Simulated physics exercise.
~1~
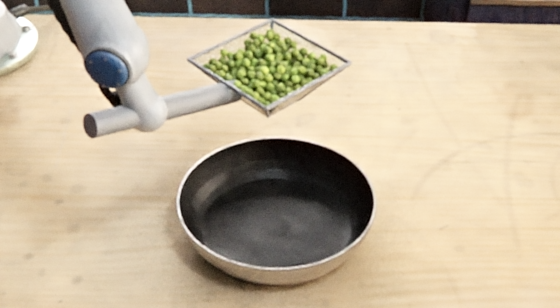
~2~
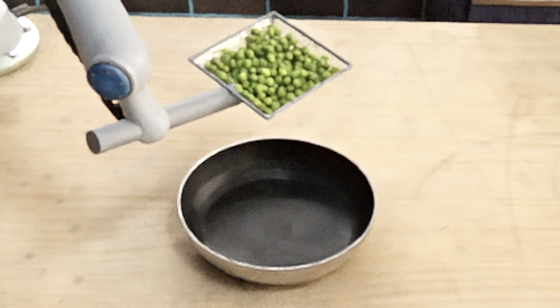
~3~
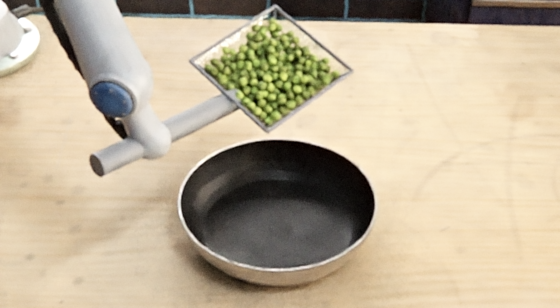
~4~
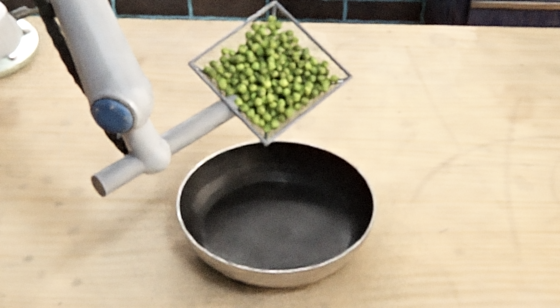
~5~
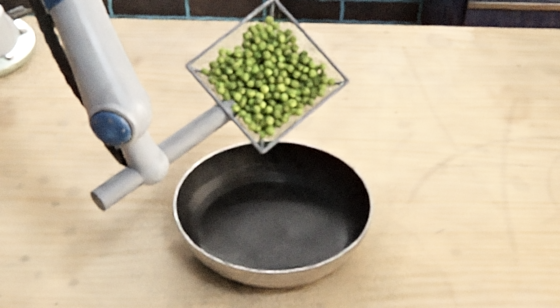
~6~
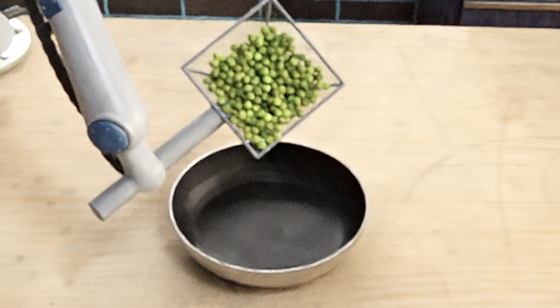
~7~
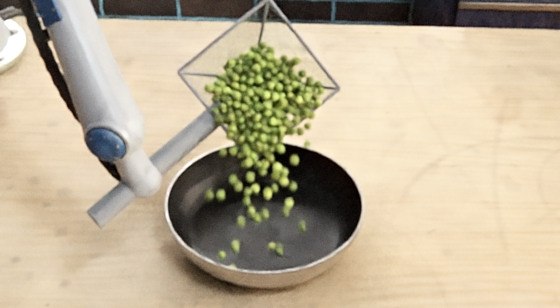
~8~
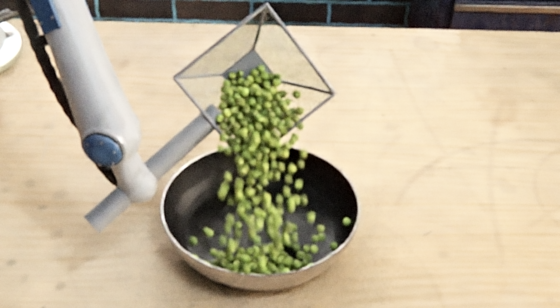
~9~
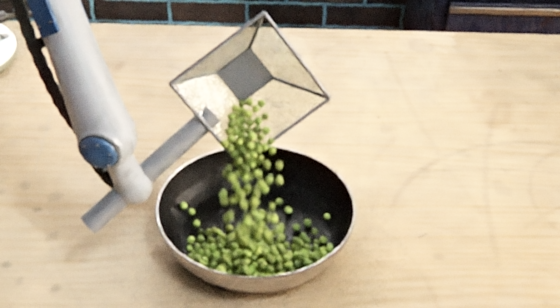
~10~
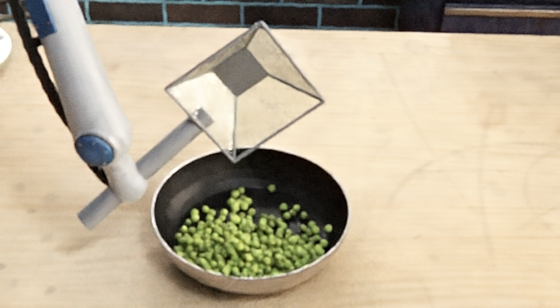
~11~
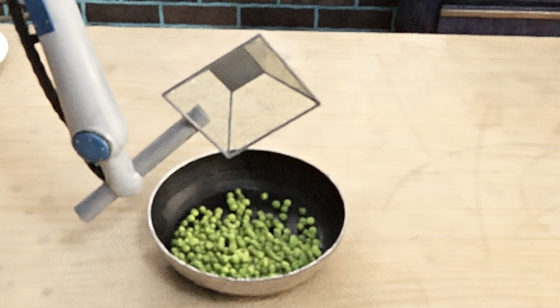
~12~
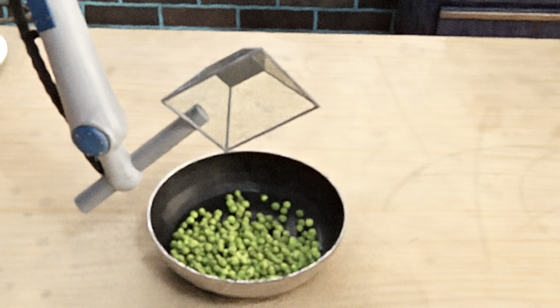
A grey robot arm with a blue joint holds a square, clear-sided scoop heaped with green peas above a black pan on a pale wooden table. The arm steadily tips the scoop forward, and at first the peas stay inside as its lower corner dips toward the pan. Then they spill over the edge, a few dropping ahead before a thick stream pours down. The stream thins as the scoop empties, and the peas gather in the pan. The empty scoop keeps turning until it faces downward, with the peas resting in a loose pile below.
